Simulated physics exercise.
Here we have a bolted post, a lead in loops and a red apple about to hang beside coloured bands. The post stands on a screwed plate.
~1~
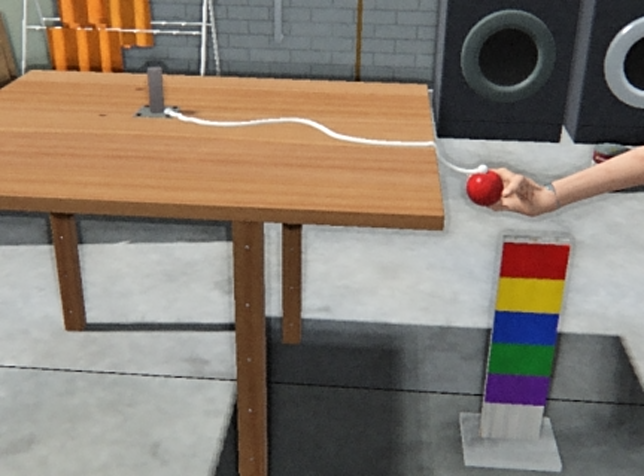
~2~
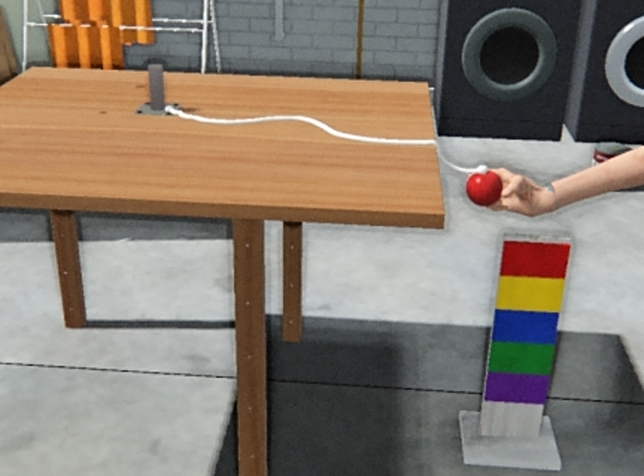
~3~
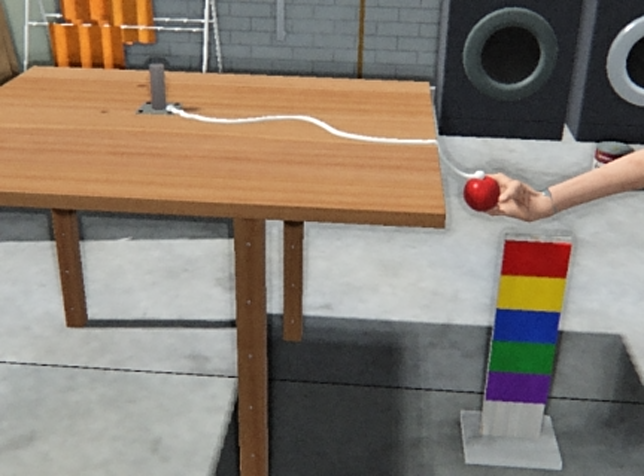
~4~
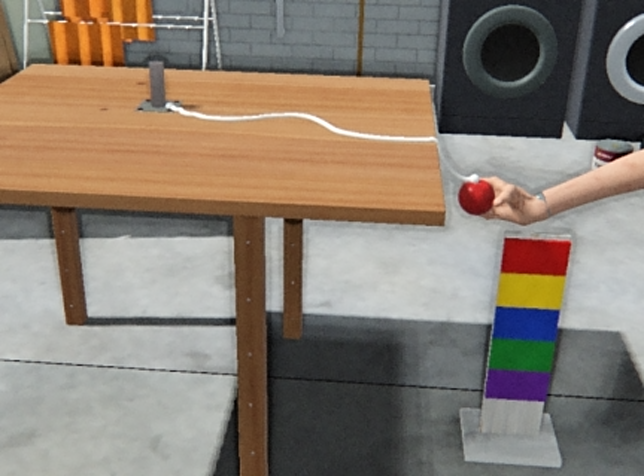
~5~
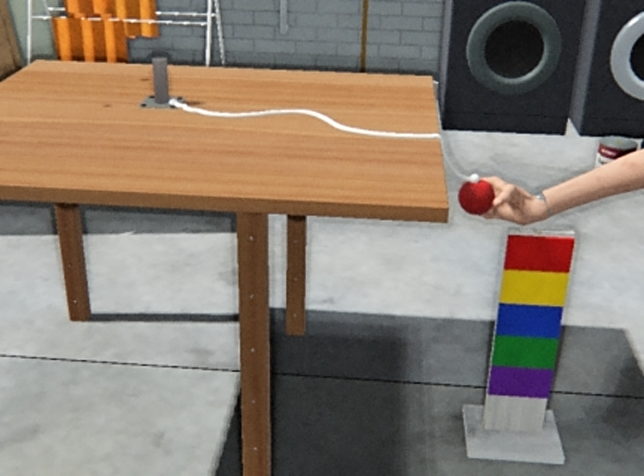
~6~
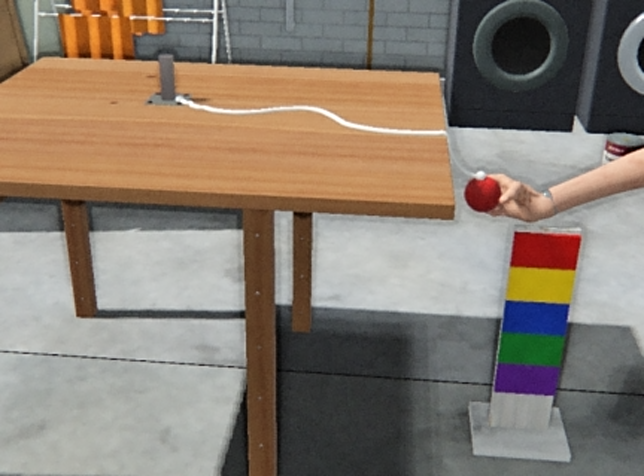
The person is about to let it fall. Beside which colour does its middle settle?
Its middle rests at the red band.
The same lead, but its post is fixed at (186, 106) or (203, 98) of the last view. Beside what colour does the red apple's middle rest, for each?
Try by try: Yellow; yellow.
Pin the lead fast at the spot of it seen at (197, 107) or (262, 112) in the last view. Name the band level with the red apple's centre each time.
In that order: Red; red.
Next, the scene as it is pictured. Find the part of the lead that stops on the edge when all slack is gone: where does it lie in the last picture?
The one at (406, 133).
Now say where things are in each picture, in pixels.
Red apple (485, 188); red (535, 262); yellow (530, 297); blue (526, 329); green (521, 361); purple (517, 390), in the first frame.
Red apple (484, 189); lead through (185, 117) (248, 122) (308, 121) (353, 138) (420, 143), in the second frame.
Red apple (482, 194), in the third frame.
Red apple (477, 197); lead through (186, 114) (248, 119) (309, 118) (354, 135) (421, 140), in the fourth frame.
Red apple (477, 197), in the fifth frame.
Red apple (483, 195); lead through (195, 107) (258, 112) (319, 111) (364, 129) (431, 134), in the sixth frame.
Soon after, apple near (471, 244); level with red.
Then, apple near (409, 233); level with red.
Further on, apple near (437, 242); level with red.
At rest, apple near (434, 240); level with red. The red one.
